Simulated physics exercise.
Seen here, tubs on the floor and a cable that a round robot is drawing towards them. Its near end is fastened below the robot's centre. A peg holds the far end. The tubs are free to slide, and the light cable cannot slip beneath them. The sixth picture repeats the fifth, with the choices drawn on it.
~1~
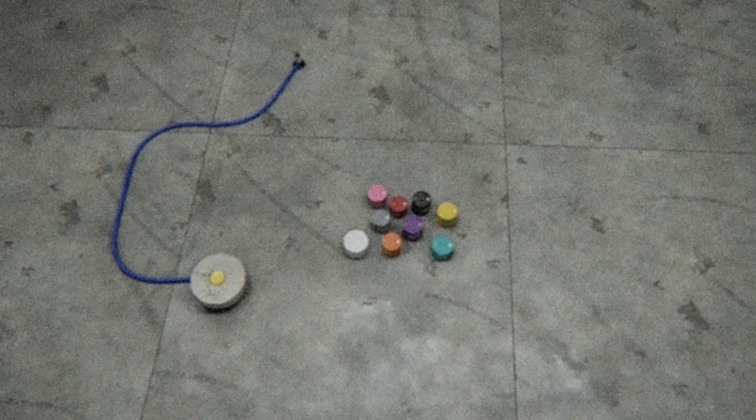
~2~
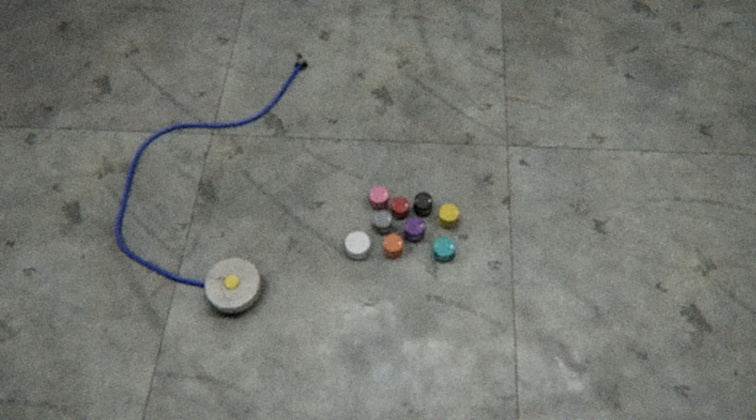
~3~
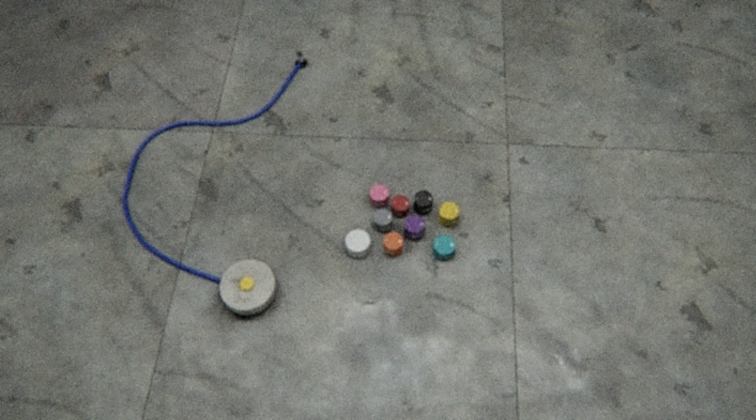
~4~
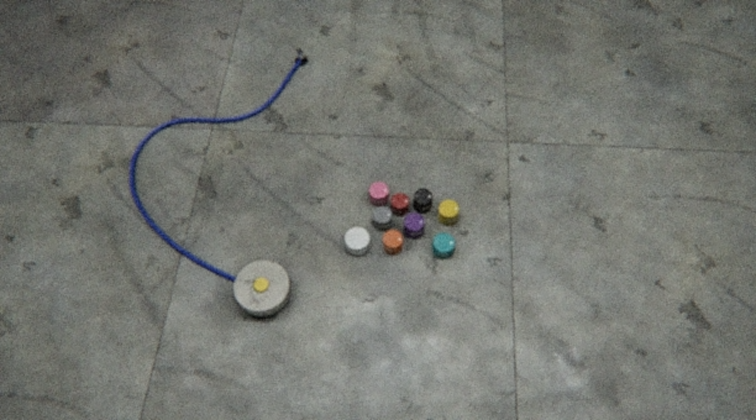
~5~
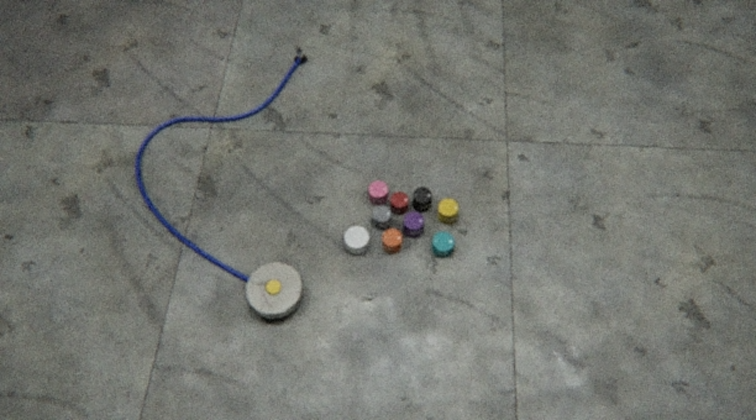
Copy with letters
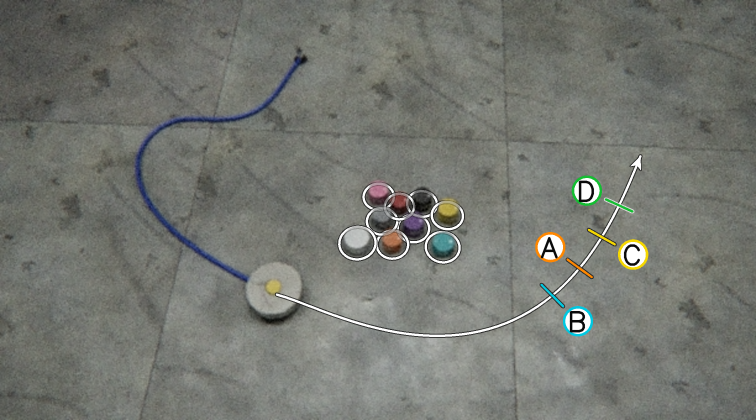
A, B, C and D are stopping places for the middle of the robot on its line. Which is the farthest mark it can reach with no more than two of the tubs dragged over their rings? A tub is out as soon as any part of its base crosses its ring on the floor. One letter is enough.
A.
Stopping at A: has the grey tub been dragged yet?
No.
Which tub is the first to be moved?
White.
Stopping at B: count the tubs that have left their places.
The count is none.
On the marked copy, A at (580, 268); B at (552, 296); C at (602, 237); D at (619, 205); the route from (277, 295) via (522, 316) to (641, 156).
Following A. Soon after the start, robot (387, 327).
Later, robot (507, 320).
In the end, robot (582, 264); white tub (361, 237); none over the rings.
As for the rest, B is within the limit but short; C has five over the rings; D has seven over the rings.
